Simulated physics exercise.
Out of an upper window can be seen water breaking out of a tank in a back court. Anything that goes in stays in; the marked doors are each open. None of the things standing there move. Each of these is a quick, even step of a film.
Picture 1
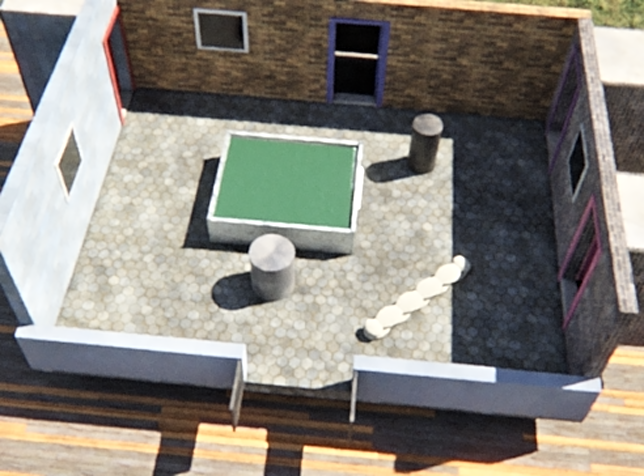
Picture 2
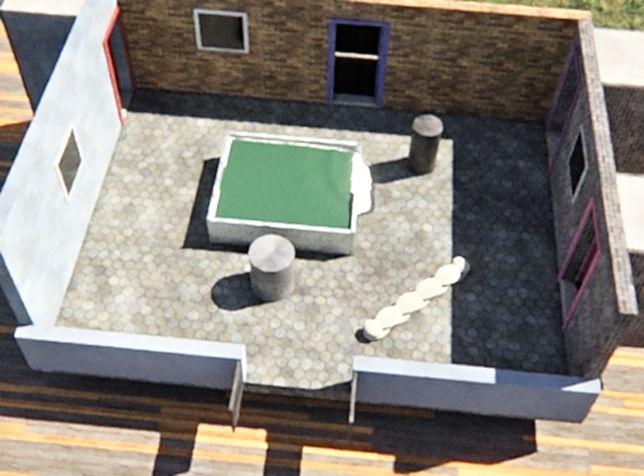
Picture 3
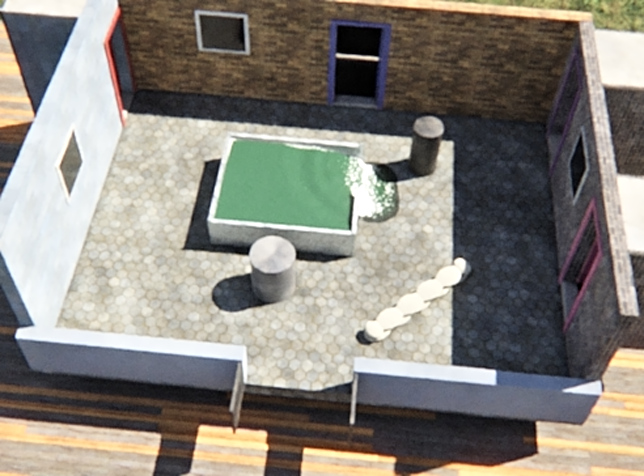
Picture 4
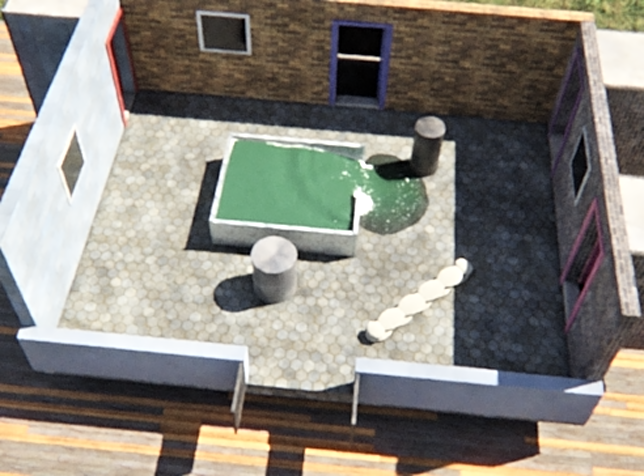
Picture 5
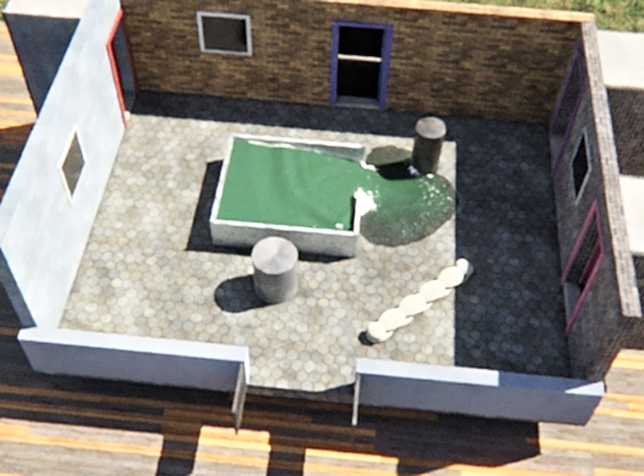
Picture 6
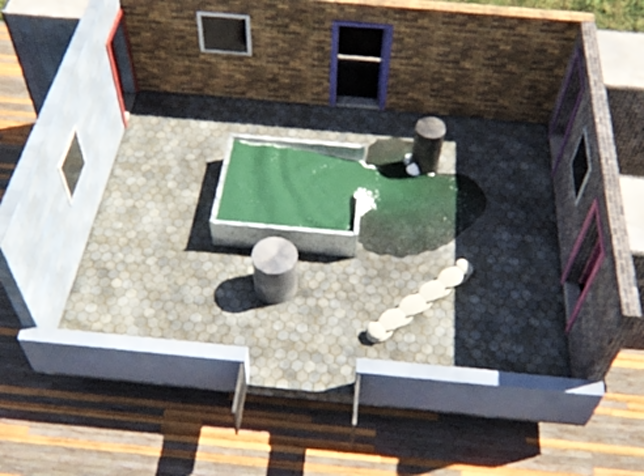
The video shows a walled courtyard with an open tank of green liquid, two grey cylinders and a twisted pale object; liquid breaks out through the tank's right side and spreads rightward across the paved floor past the farther cylinder.
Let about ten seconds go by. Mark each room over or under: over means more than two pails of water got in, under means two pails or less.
Purple door: Under, blue door: Under, pink door: Under, red door: Under.
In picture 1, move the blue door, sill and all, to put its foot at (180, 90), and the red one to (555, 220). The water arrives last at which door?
Result: The blue one.
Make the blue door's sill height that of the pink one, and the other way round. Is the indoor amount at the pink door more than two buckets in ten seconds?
The pink door tops the limit.
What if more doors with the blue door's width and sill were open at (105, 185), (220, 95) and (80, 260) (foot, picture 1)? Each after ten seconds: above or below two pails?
In the listed order: Stays within it, stays within it, stays within it.
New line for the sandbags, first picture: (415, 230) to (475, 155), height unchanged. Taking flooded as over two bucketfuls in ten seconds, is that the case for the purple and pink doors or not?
Here's my take: The purple door survives it, and the pink door survives it.
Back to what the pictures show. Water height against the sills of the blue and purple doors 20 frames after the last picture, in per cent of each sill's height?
In order: Roughly 90 % and 80 %.
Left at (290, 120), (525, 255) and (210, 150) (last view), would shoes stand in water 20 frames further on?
As listed, the points end up soaked, soaked and high and dry.
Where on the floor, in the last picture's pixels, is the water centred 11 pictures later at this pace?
Centre of mass: Roughly (350, 203).
A moment on, water covers 20 % of the floor; the purple door not reached, the blue door not reached, the pink door not reached, the red door not reached.
Next, water covers 25 % of the floor; the purple door wet at the sill, nothing in, the blue door wet at the sill, nothing in, the pink door wet at the sill, nothing in, the red door not reached.
Then, water covers 35 % of the floor; the purple door wet at the sill, nothing in, the blue door wet at the sill, nothing in, the pink door wet at the sill, nothing in, the red door not reached.
Later, water covers 55 % of the floor; the purple door wet at the sill, nothing in, the blue door under two buckets in, the pink door wet at the sill, nothing in, the red door not reached.
In the end, water covers 80 % of the floor; the purple door wet at the sill, nothing in, the blue door under two buckets in, the pink door wet at the sill, nothing in, the red door wet at the sill, nothing in.
